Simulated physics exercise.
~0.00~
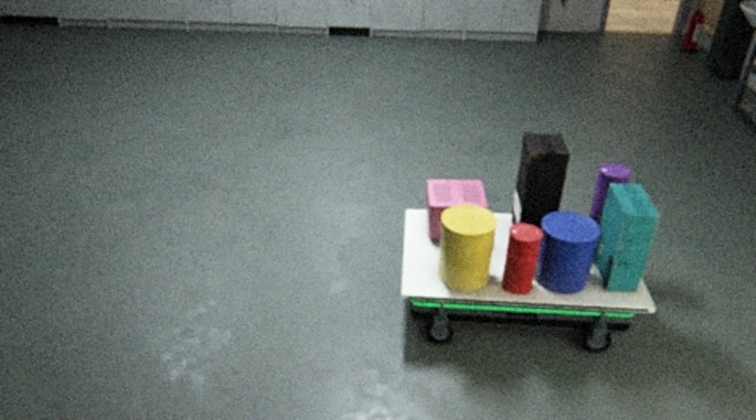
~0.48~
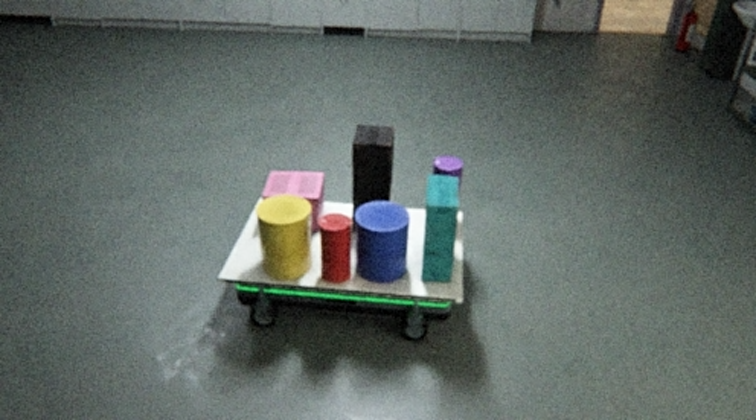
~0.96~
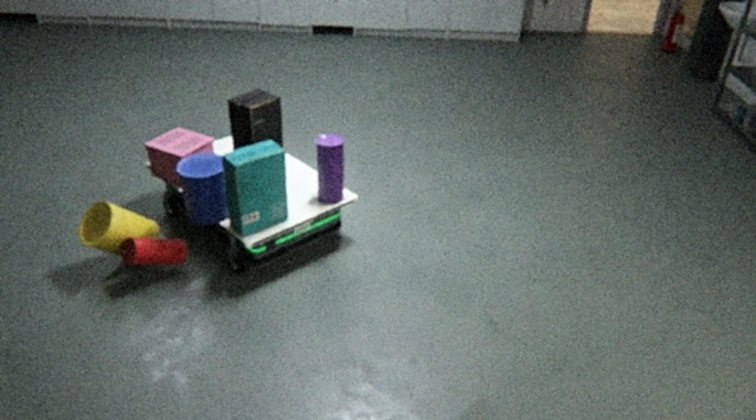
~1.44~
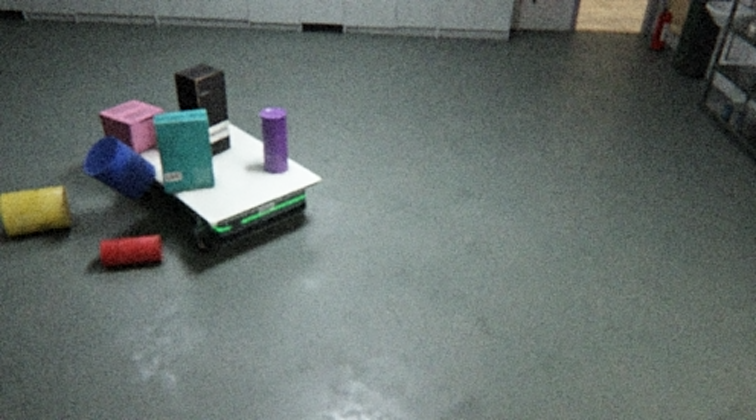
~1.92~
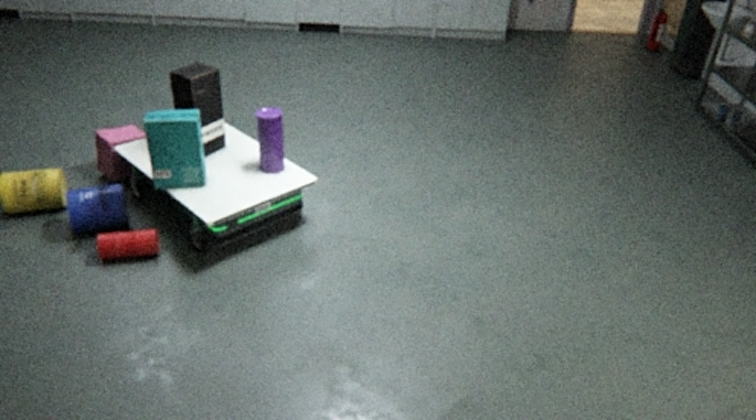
The clip shows a flat cart carrying seven coloured blocks and cylinders leftward, then turning away and stopping as the yellow and red cylinders, then the blue cylinder and pink box, fall off, leaving the turquoise box, black box and purple cylinder upright on the deck.
